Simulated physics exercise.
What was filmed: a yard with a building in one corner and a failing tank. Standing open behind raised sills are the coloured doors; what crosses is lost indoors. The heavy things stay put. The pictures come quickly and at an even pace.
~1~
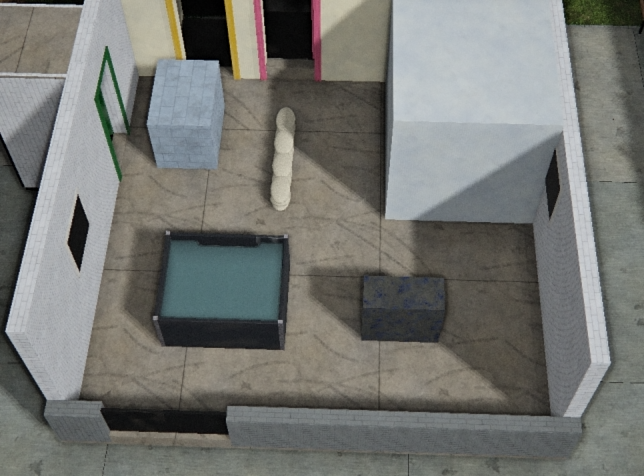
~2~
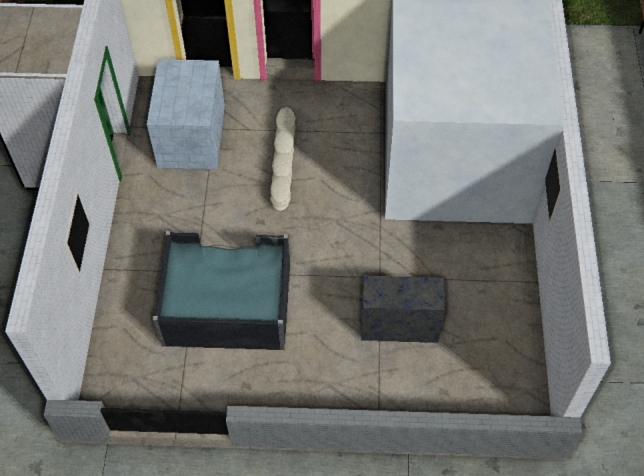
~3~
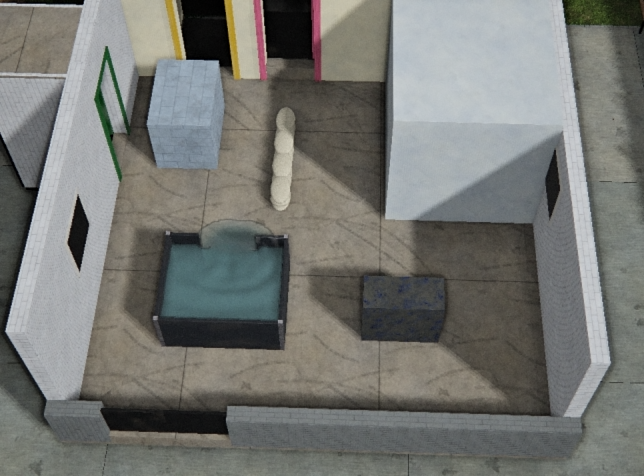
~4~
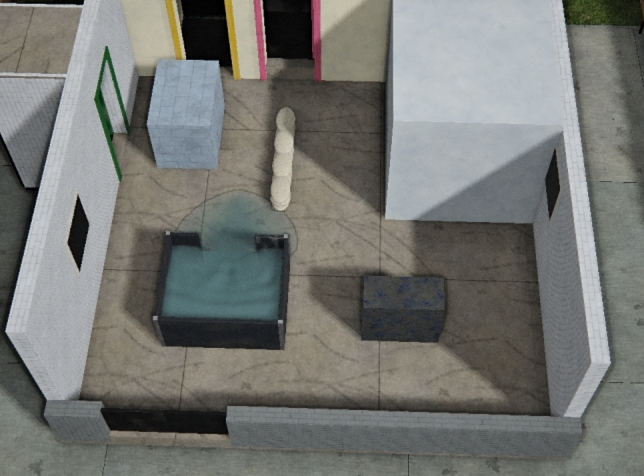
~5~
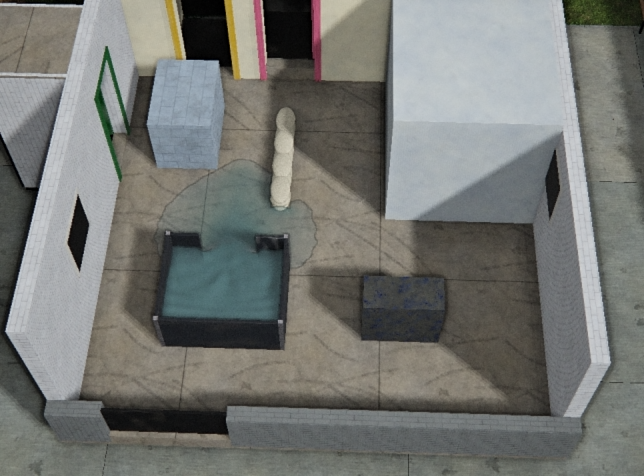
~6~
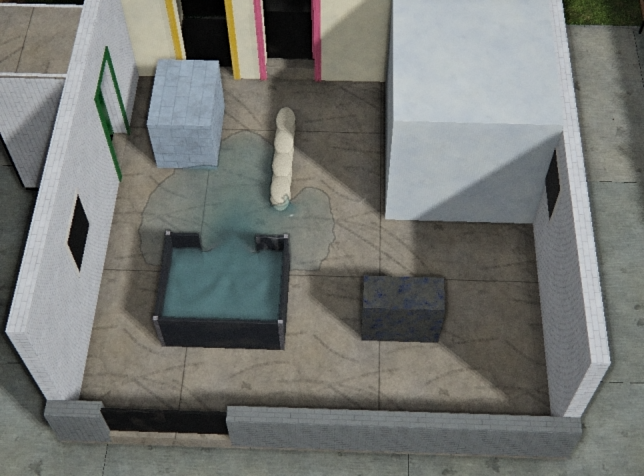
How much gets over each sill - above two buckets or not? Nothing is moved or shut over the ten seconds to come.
At the yellow door, above two buckets. At the pink door, not above two buckets. At the green door, above two buckets.
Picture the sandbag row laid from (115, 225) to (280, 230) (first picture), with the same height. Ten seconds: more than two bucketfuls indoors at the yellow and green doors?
As for the yellow, it remains beneath it; as for the green, it remains beneath it.
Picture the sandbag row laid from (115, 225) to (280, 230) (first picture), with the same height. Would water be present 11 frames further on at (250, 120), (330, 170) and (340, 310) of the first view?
First spot inundated, second spot inundated, third spot inundated.
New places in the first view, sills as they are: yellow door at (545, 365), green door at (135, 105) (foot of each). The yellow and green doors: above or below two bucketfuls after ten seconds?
I'd say the yellow remains short of it and the green beats the mark.
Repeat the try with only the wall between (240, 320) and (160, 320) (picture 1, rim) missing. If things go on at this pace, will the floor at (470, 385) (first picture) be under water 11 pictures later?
Answer: Soaked.
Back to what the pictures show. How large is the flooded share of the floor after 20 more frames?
My guess is around 45 in a hundred.
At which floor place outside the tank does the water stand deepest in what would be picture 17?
About at (254, 86).
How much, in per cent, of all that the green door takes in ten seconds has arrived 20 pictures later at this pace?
About 70 per cent.
A moment on, water covers 25 % of the floor; the yellow door under two buckets in, the pink door wet at the sill, nothing in, the green door under two buckets in.
Next, water covers 35 % of the floor; the yellow door over two buckets in, the pink door under two buckets in, the green door over two buckets in.
Then, water covers 45 % of the floor; the yellow door far over two buckets in, the pink door under two buckets in, the green door over two buckets in.
Later, water covers 65 % of the floor; the yellow door far over two buckets in, the pink door under two buckets in, the green door far over two buckets in.
In the end, water covers 90 % of the floor; the yellow door far over two buckets in, the pink door under two buckets in, the green door far over two buckets in.
